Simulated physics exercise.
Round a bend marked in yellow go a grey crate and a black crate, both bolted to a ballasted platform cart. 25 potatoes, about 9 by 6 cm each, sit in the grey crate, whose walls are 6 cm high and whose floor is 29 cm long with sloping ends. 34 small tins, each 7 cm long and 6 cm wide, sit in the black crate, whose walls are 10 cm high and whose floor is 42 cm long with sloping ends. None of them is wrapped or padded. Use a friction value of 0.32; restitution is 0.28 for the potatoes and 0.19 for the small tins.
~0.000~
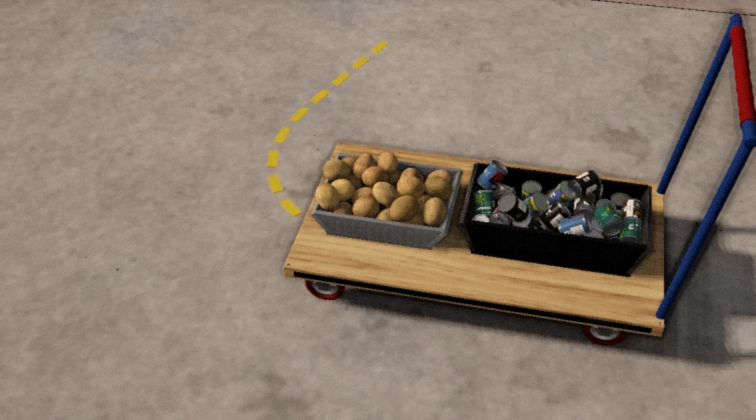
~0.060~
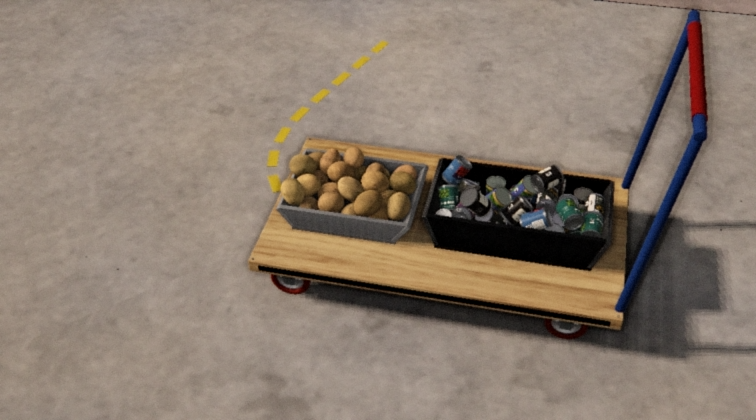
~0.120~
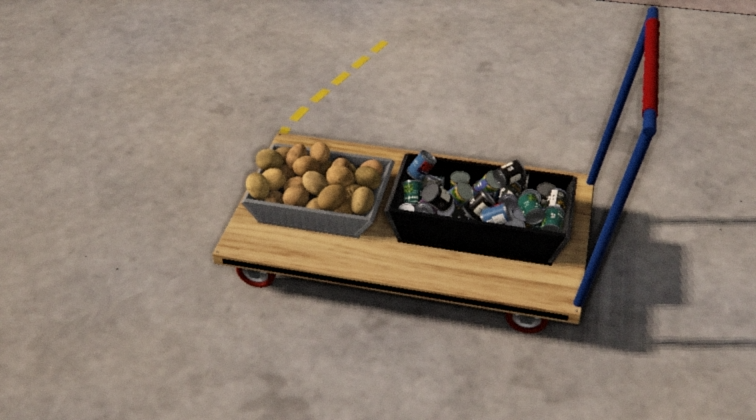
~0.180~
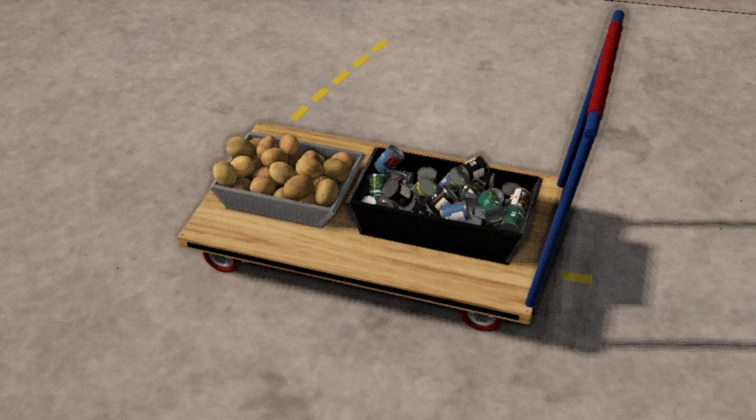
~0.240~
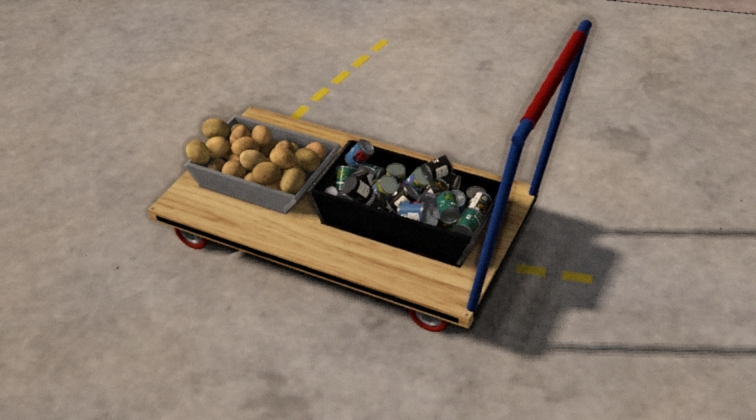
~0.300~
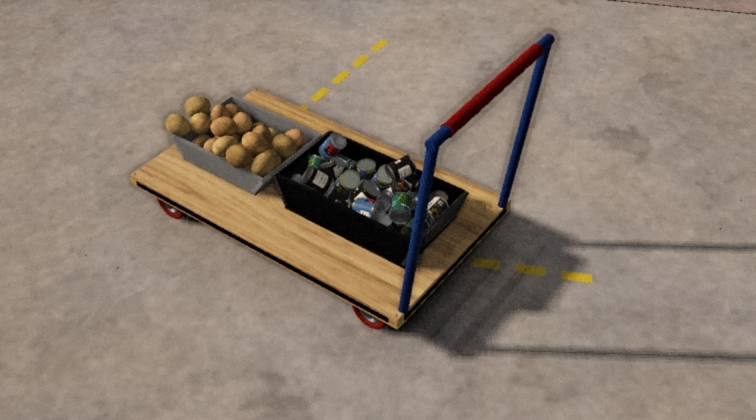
The clip opens on a flat wooden cart with a blue and red handle, carrying a grey crate of rounded tan objects and a black crate of small tins. It rolls left across concrete, then turns clockwise towards the upper left, uncovering yellow dashes behind it, with both loads still in their crates.
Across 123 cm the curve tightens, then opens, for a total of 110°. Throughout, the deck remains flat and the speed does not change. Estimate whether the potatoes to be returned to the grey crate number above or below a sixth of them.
Above a sixth.
After 0.44 s, grey crate 19 in, 6 out and black crate 34 in, 0 out.
After 0.58 s, grey crate 16 in, 9 out and black crate 33 in, 1 out.
After 0.79 s, grey crate 16 in, 9 out and black crate 33 in, 1 out.
Outcome (at 1.24 s), grey crate 16 in, 9 out and black crate 32 in, 2 out. Asked share, 9 of 25, 36 per cent.
